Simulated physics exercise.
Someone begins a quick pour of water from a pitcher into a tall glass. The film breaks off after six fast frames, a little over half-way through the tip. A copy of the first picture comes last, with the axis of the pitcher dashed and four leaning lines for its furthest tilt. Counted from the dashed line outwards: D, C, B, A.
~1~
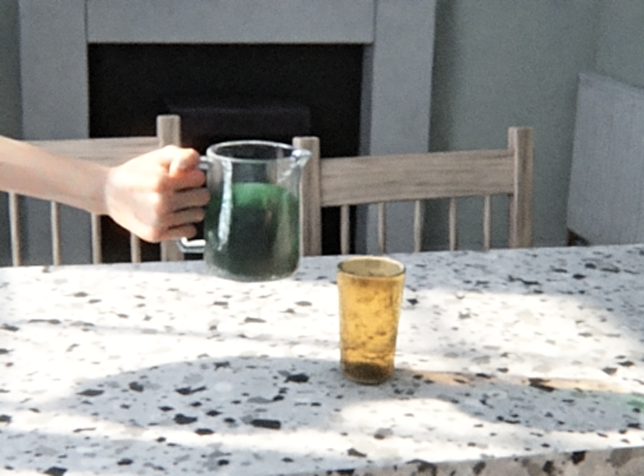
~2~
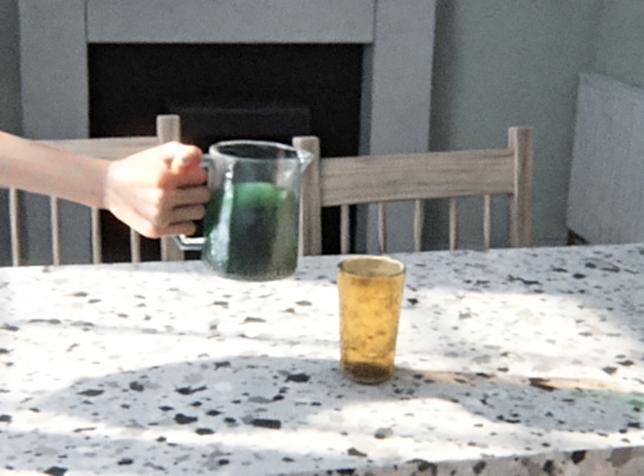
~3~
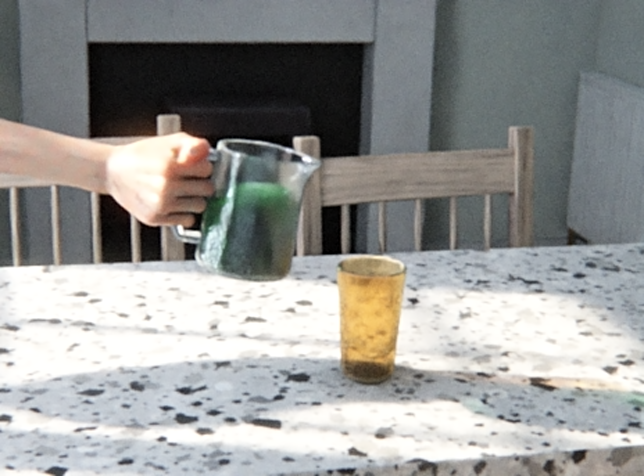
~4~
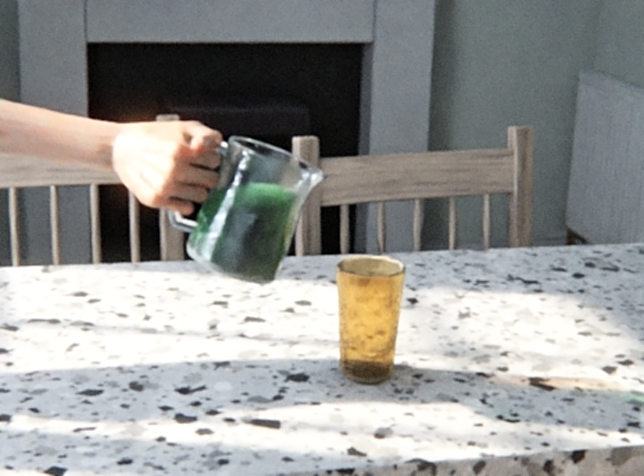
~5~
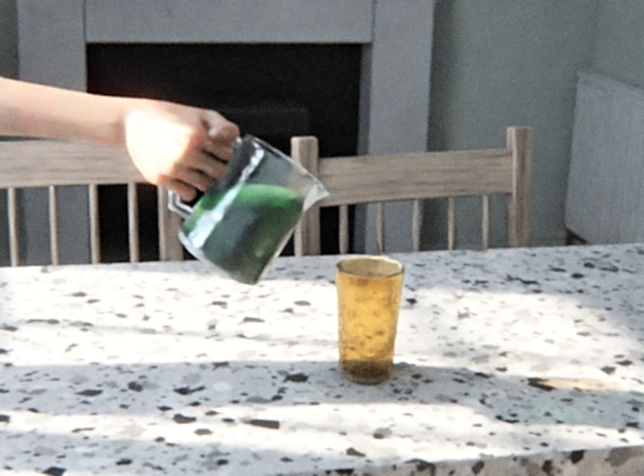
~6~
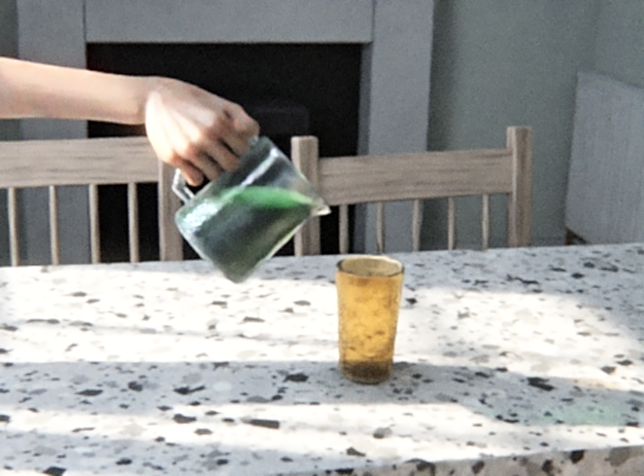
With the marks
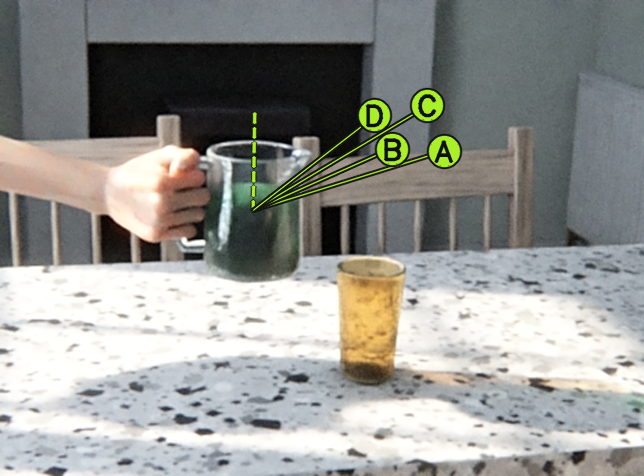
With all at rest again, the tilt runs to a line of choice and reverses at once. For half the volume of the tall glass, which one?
Choose B.
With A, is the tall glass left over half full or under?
Over.
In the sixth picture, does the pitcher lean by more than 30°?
Yes, it does.
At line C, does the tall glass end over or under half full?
Under half.
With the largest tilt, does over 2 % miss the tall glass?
No.
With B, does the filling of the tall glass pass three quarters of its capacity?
No, it does not.
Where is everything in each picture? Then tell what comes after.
In the first picture, upright, lip at (310, 153); rim of the tall glass round (371, 266); nothing has left yet.
In the second picture, tipped about 2°, lip at (313, 155); nothing has left yet.
In the third picture, tipped about 9°, lip at (319, 163); nothing has left yet.
In the fourth picture, tipped about 20°, lip at (325, 175); nothing has left yet.
In the fifth picture, tipped about 33°, lip at (329, 192); nothing has left yet.
In the sixth picture, tipped about 47°, lip at (330, 210); nothing has left yet.
On the marked copy, A at (428, 155); B at (376, 155); C at (413, 114); D at (360, 126).
For line A, the tall glass ends with about 71 % of what it can hold.
For line B, the tall glass ends with about 49 % of what it can hold.
For line C, the tall glass ends with about 29 % of what it can hold.
For line D, the tall glass ends with about 14 % of what it can hold.
